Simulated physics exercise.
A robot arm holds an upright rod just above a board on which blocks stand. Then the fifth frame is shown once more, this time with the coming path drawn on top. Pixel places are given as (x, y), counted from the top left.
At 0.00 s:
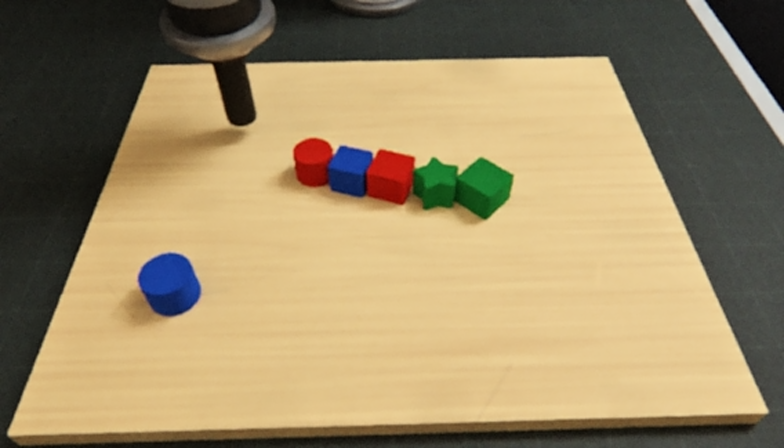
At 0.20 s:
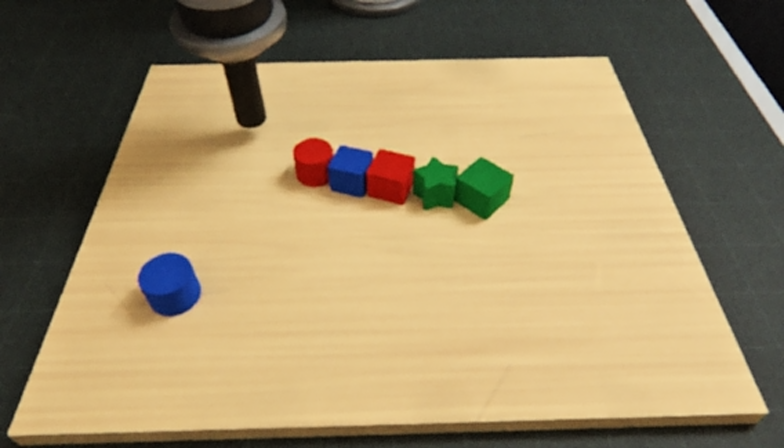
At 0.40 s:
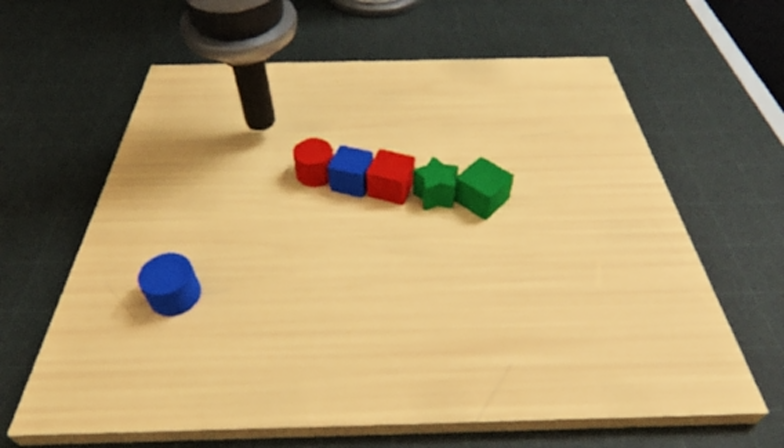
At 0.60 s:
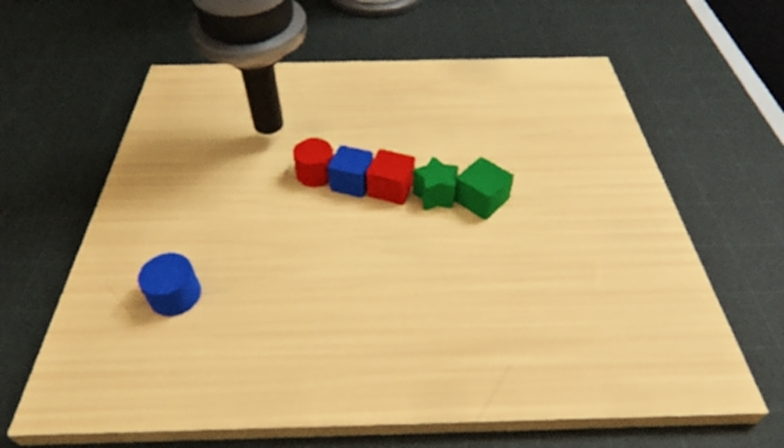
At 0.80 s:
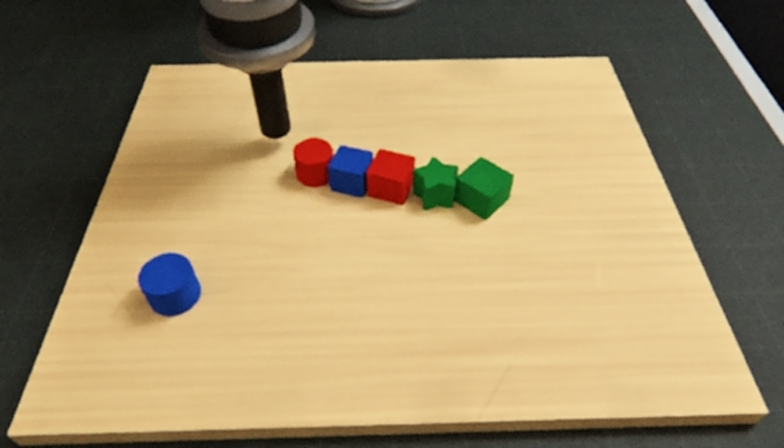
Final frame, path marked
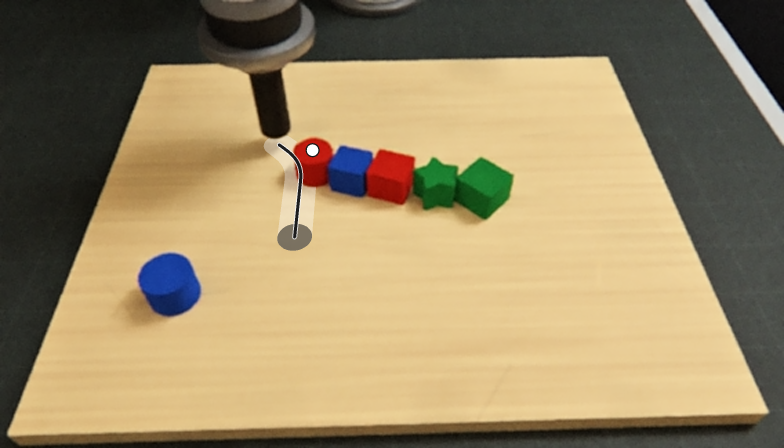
A robot arm's dark rod moves slightly right toward a still row of colored blocks.
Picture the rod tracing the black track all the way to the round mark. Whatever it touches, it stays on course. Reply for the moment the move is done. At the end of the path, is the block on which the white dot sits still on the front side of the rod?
In short: No.
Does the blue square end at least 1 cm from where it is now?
Yes, I think so.
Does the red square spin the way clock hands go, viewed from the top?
I expect not.
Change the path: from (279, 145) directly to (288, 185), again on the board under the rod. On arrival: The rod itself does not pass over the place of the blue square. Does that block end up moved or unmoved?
It does get moved.
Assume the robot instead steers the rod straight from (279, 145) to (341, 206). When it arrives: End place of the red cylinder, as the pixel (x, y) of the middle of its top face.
I'd guess (339, 211).
The line goes from (279, 145) over (300, 169) and (298, 201) to (295, 237); the dot is on the red cylinder.
What follows on the original path. One third of the way, rod at (298, 155); red cylinder at (321, 162); blue square at (359, 166); red square at (398, 166), turned 10° anticlockwise; green star block at (441, 172).
Two thirds of the way, rod at (296, 188); red cylinder at (329, 188); blue square at (367, 176), turned 30° anticlockwise; red square at (403, 166), turned 35° anticlockwise; green star block at (445, 171), turned 15° clockwise.
At the end, rod at (292, 223); red cylinder at (331, 195); blue square at (367, 177), turned 30° anticlockwise; red square at (403, 166), turned 35° anticlockwise; green star block at (445, 171), turned 15° clockwise.
